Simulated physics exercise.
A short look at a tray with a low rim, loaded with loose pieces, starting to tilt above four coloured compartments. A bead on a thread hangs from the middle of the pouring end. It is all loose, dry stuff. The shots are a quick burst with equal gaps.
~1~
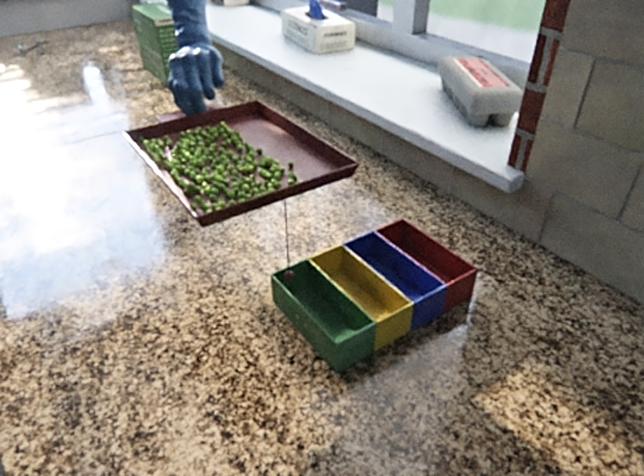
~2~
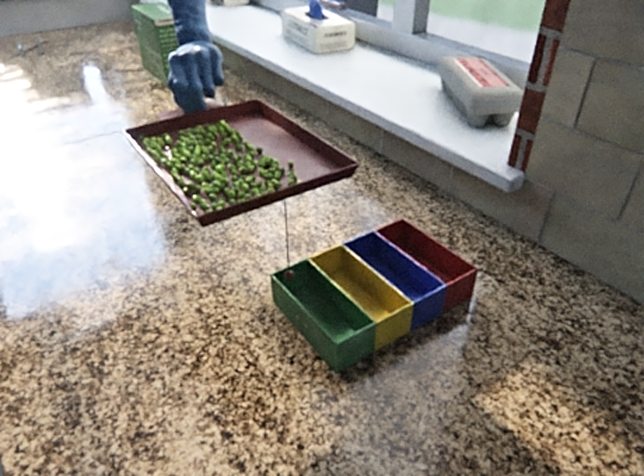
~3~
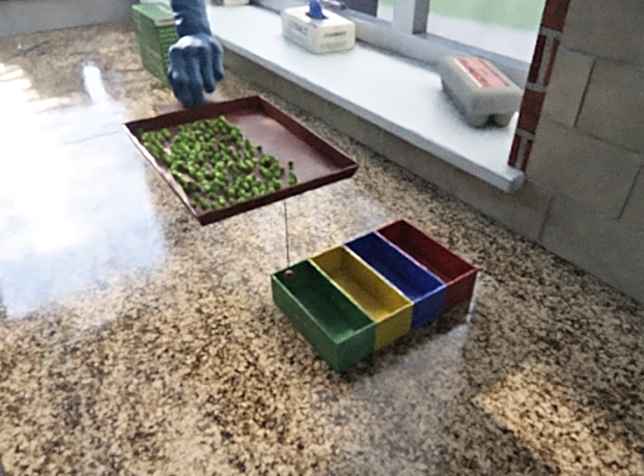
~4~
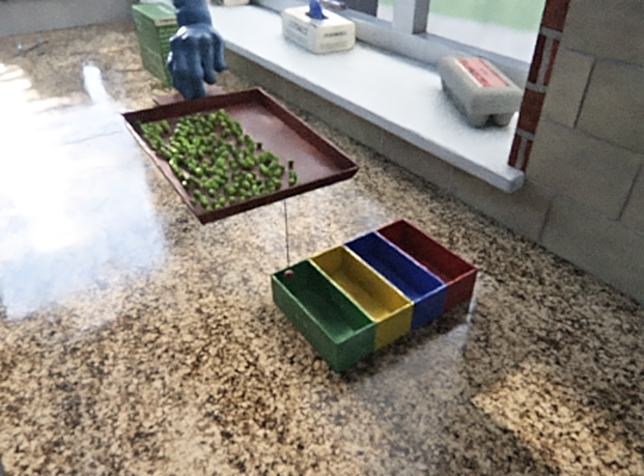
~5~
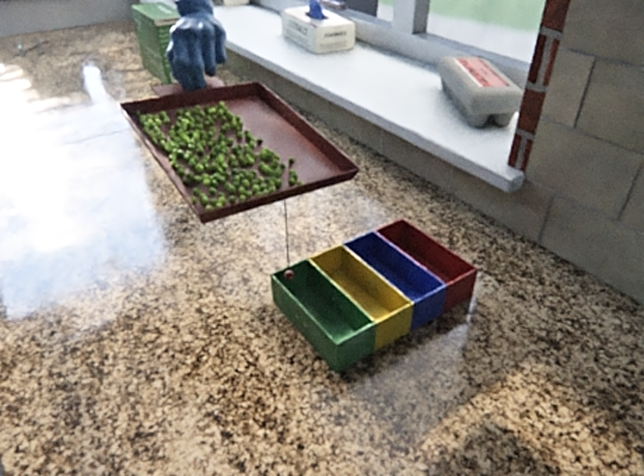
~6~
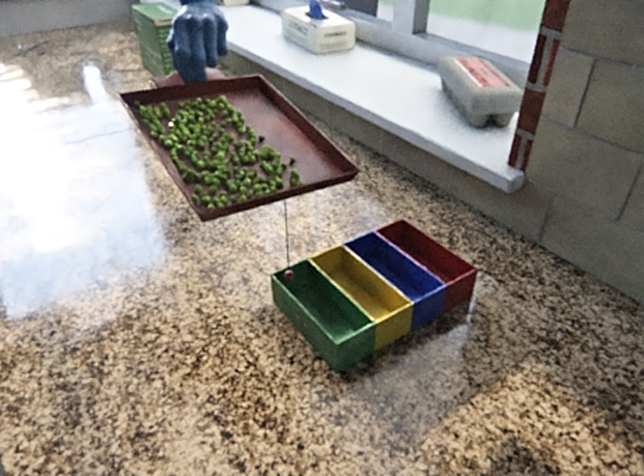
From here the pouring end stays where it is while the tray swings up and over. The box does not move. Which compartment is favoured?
Most goes to the yellow cell.
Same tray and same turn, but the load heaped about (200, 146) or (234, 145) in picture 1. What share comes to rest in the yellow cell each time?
About 60 and 70 per cent.
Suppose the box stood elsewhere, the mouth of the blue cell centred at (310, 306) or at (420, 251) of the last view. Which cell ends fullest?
In turn: The red cell; the green cell.
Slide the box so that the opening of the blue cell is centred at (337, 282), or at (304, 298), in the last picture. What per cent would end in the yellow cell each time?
The first gives 10 %, the second 0 %.
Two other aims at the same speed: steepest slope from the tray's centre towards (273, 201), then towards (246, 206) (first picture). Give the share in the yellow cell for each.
In turn 0 and 0 in a hundred.
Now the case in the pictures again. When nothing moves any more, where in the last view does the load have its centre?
Roughly at (355, 303).
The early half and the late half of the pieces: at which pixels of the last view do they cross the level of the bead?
At about (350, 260), then at (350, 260).
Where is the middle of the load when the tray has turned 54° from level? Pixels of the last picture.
Around (297, 171).
Shortly afterwards, tray tipped steeply; all but a few on the tray; only a few in the yellow cell; only a few falling or outside the box.
Next, tray tipped right over; near a quarter on the tray; near a third in the yellow cell; near a quarter in the green cell; a little in the blue cell; near a quarter falling or outside the box.
Some moments later, tray tipped past a quarter turn; near two thirds in the yellow cell; near a quarter in the green cell; near a quarter in the blue cell; only a few falling or outside the box.
In the end, tray tipped past a quarter turn; near two thirds in the yellow cell; near a quarter in the green cell; near a quarter in the blue cell; none at all in the red cell; only a few outside the box.
